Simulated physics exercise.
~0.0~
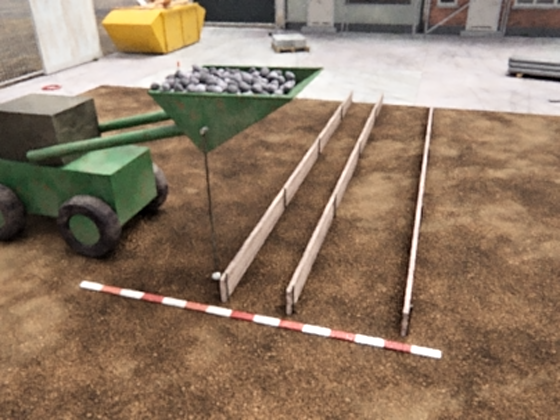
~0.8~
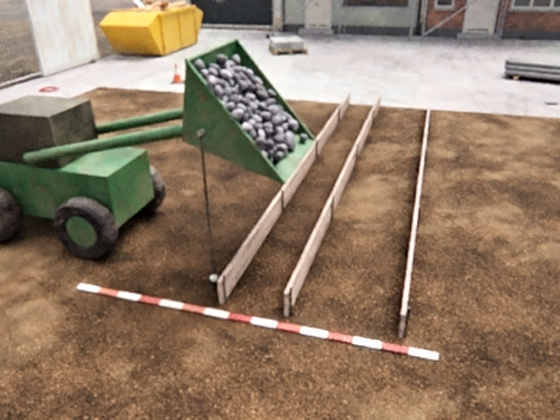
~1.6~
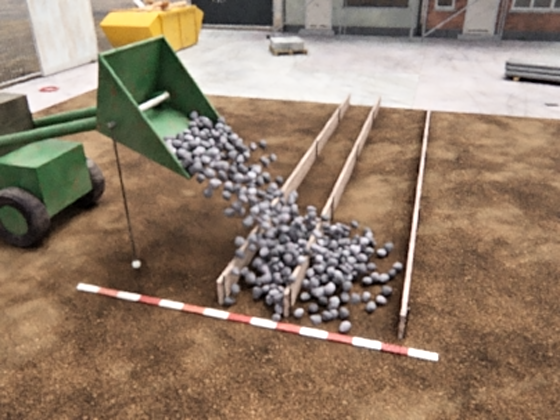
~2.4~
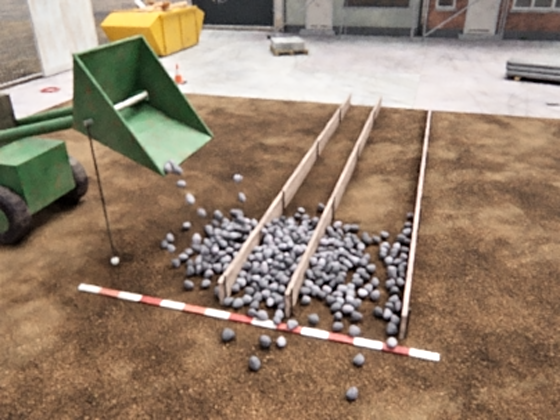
Green loader tipping grey cobbles over wooden boards on brown ground, backing left as they spill, leaving its bucket empty.
